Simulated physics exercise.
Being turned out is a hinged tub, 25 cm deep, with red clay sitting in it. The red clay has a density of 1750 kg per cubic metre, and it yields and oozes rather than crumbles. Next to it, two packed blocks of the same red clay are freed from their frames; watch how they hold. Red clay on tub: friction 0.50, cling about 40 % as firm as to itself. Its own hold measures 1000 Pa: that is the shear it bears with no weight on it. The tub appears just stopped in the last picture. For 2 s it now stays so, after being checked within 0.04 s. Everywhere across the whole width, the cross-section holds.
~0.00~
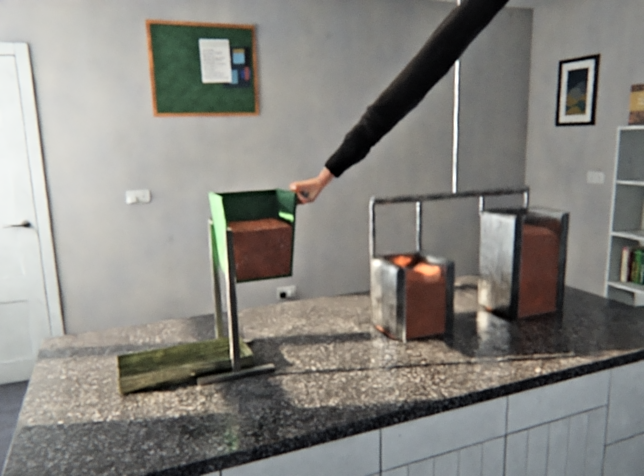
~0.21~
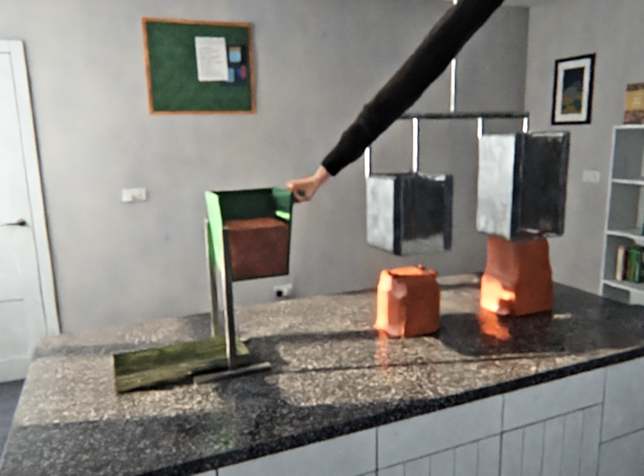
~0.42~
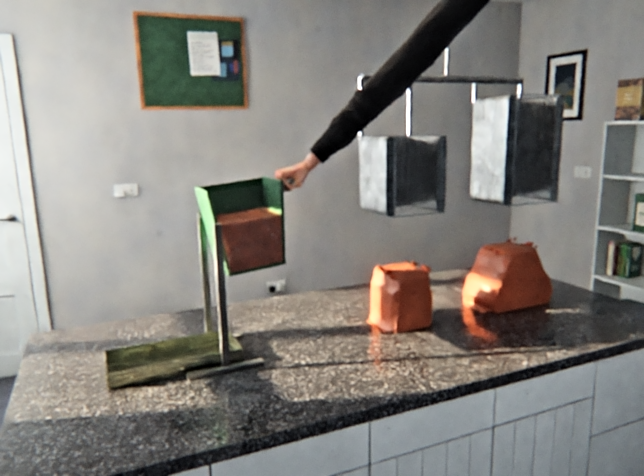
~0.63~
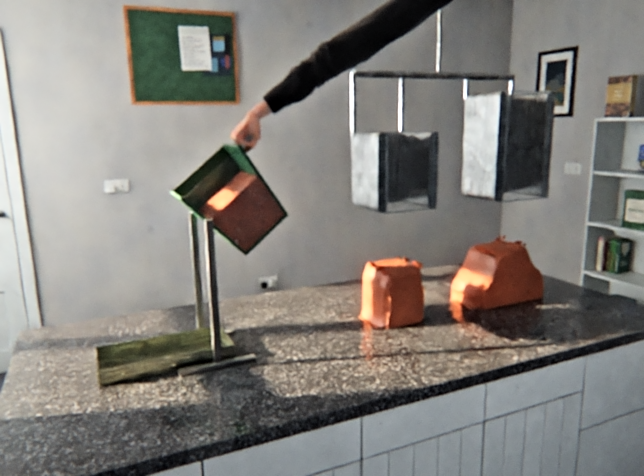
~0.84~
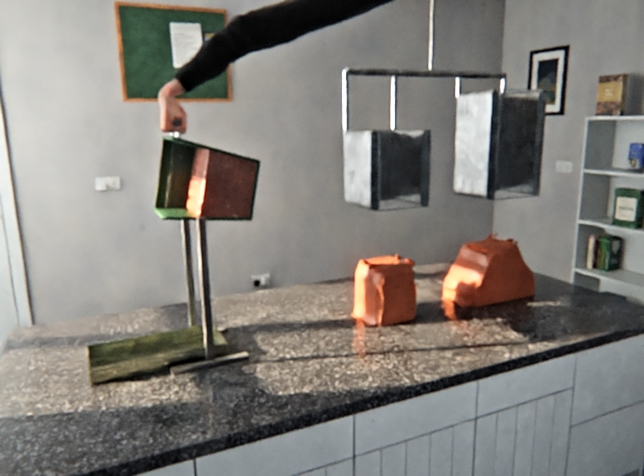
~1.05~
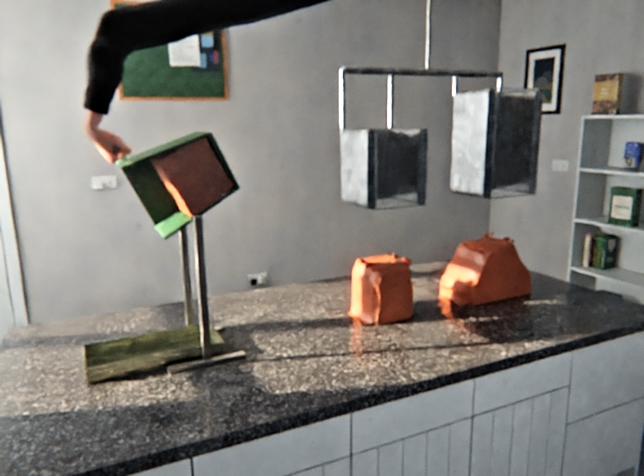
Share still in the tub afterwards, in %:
Around 0 %.
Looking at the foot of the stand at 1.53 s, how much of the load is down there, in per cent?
Near 4 per cent has got down by that time.
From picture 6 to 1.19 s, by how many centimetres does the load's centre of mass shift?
Distance: About 7 cm.
After 1.19 s, the tub is at 115 degrees and holds 100 %.
After 1.36 s, the tub is at 115 degrees and holds 36 %.
After 1.53 s, the tub is at 115 degrees and holds 0 %.
After 1.70 s, the tub is at 115 degrees and holds 0 %.
After 3.05 s, at the end, the tub is at 115 degrees and holds 0 %.
